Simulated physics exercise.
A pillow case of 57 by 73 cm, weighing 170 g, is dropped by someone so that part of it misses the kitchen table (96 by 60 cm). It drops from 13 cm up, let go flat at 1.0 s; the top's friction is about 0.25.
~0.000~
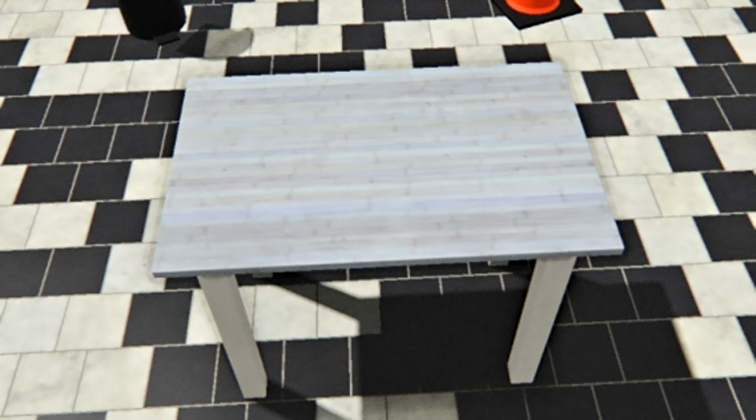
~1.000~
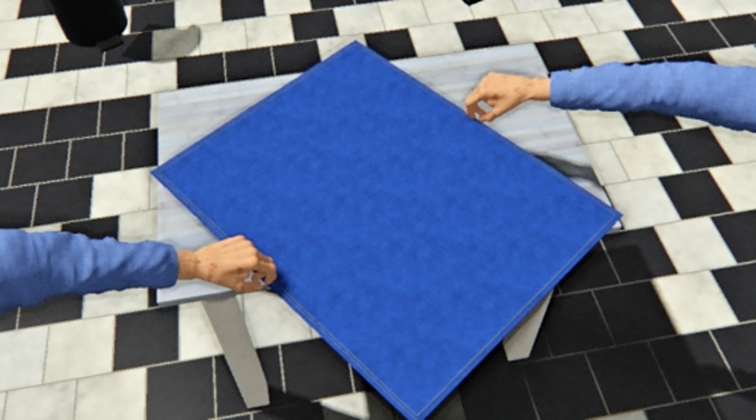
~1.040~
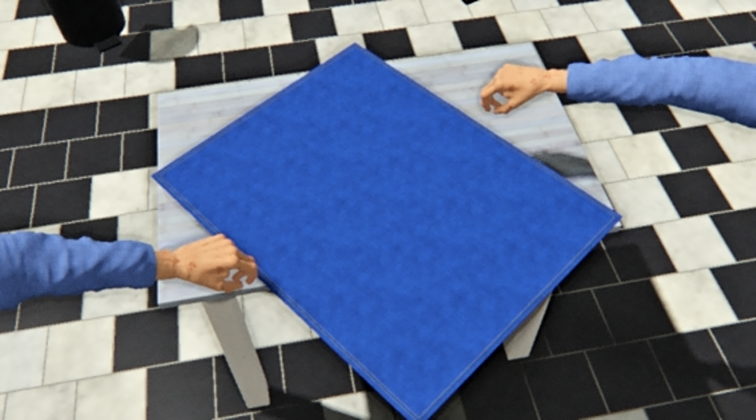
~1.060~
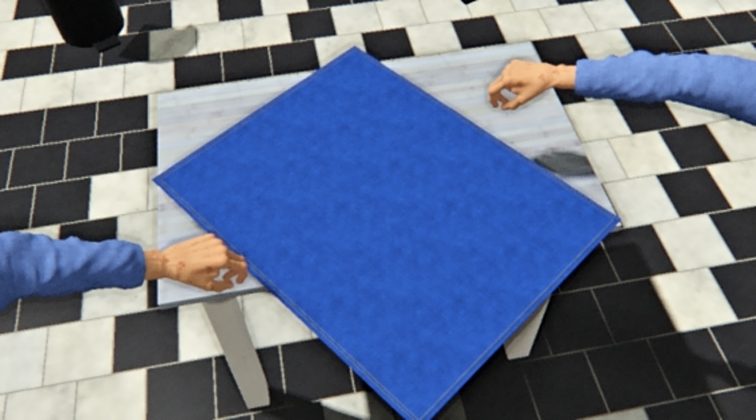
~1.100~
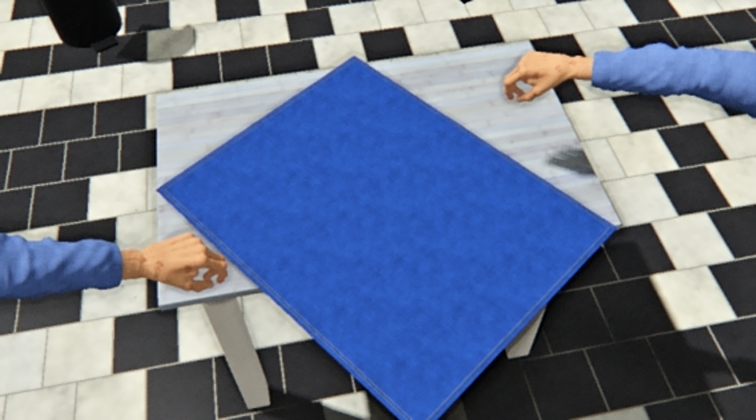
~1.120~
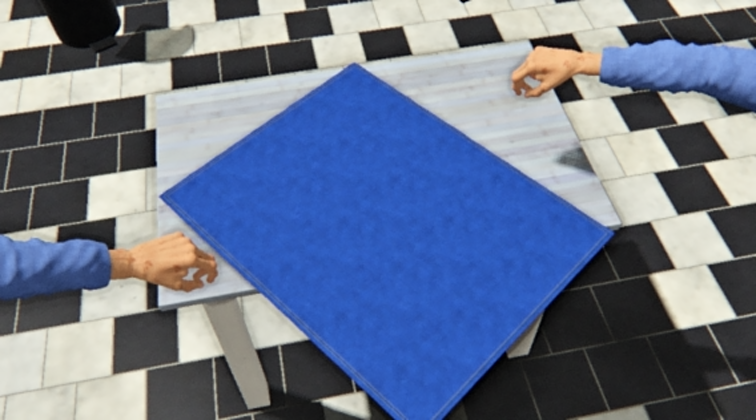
Two hands in blue sleeves, one at the left and one at the upper right, appear above a pale wooden table, seen from above on a black and white tiled floor. A flat blue pillow case lies diagonally across the table, overhanging its front edge, with a dark object at the upper left. The hands draw apart and away from the cloth, which slides slightly toward the viewer.
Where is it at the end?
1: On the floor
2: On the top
On the floor (1).
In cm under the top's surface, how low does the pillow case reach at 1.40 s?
About 40 cm.
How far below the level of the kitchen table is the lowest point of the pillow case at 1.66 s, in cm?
It's hanging something like 40 cm below the top at that point.
After 1.4 s, 55 % of the pillow case is still over the top.
After 1.7 s, 40 % of the pillow case is still over the top.
After 1.9 s, 5 % of the pillow case is still over the top.
After 2.2 s, 0 % of the pillow case is still over the top.
After 4.4 s, 0 % of the pillow case is still over the top.
